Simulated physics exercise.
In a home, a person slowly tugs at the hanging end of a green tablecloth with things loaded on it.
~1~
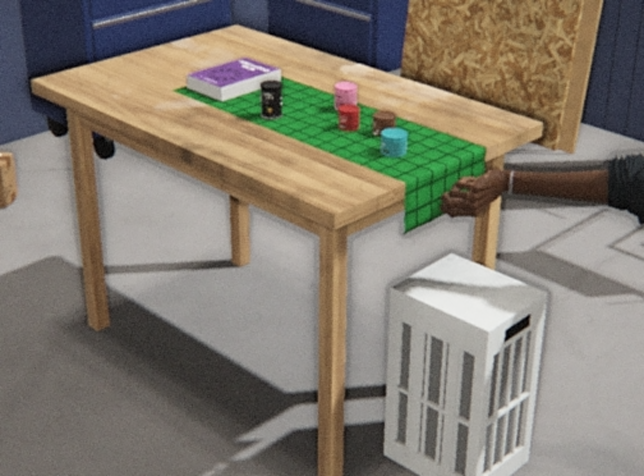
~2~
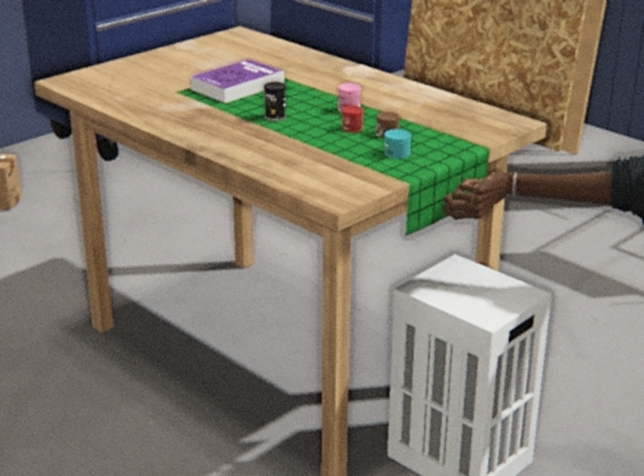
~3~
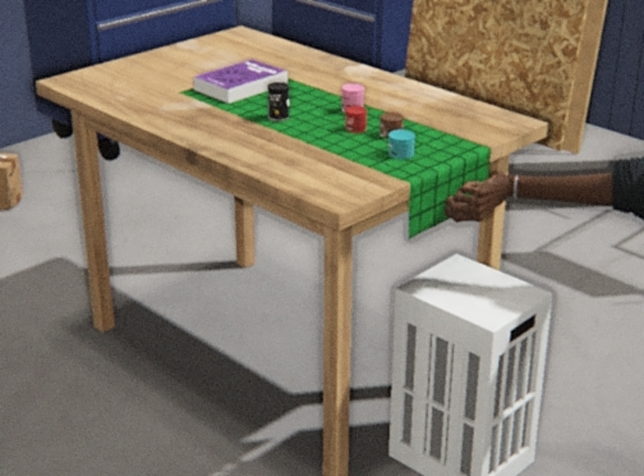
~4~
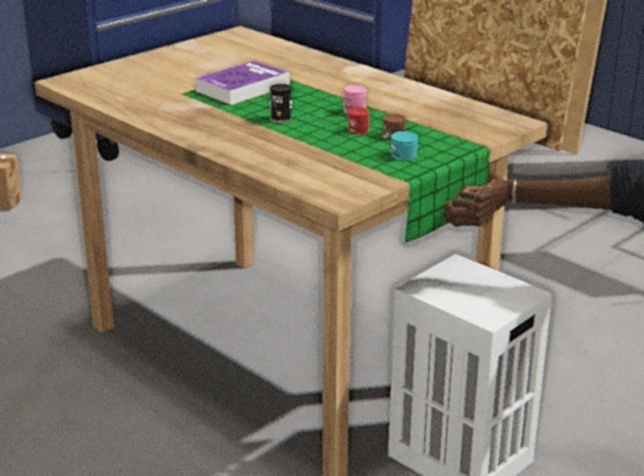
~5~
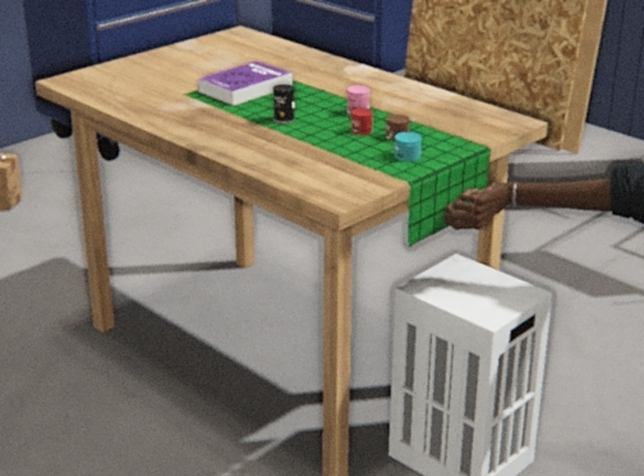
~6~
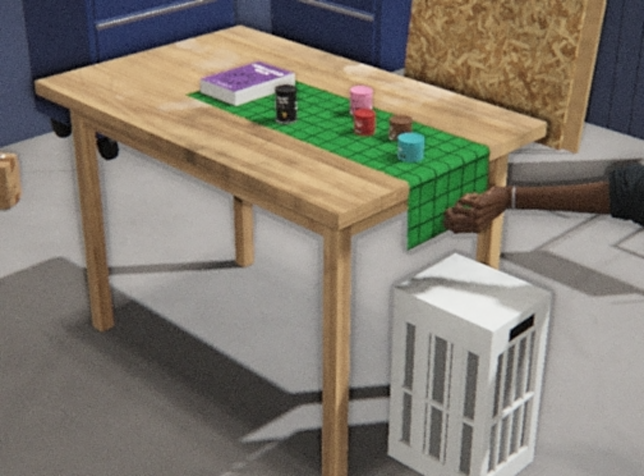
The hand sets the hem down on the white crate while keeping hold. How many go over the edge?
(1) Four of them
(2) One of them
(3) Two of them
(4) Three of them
(2) One of them.
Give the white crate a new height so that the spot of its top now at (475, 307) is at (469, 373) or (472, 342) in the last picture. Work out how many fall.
The count: 3 and 2.
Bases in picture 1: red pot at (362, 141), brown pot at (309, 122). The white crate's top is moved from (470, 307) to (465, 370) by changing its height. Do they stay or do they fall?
Result - the red pot comes off, and the brown pot stays put.
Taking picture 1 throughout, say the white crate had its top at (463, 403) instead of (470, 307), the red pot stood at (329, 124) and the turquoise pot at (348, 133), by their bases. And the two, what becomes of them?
Observed: Red pot departs; turquoise pot departs.
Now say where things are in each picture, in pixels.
The first frame shows hem (403, 235); turquoise pot (394, 133); brown pot (385, 115); red pot (349, 108); pink pot (346, 86); black can (271, 84); top of the crate (470, 307).
The second frame shows hem (405, 235); turquoise pot (398, 134).
The third frame shows hem (409, 239); brown pot (392, 116).
The fourth frame shows hem (405, 243); red pot (359, 111); top of the crate (475, 308).
The fifth frame shows hem (409, 248); pink pot (359, 89).
The sixth frame shows hem (407, 251); turquoise pot (411, 138); brown pot (401, 119); red pot (365, 113); pink pot (361, 90); black can (286, 88).
Soon after, hem near (447, 244); all still up.
Then, hem near (447, 260); all still up.
Further on, hem on the crate; turquoise pot gone.
At rest, hem on the crate; turquoise pot gone. It carries off one.
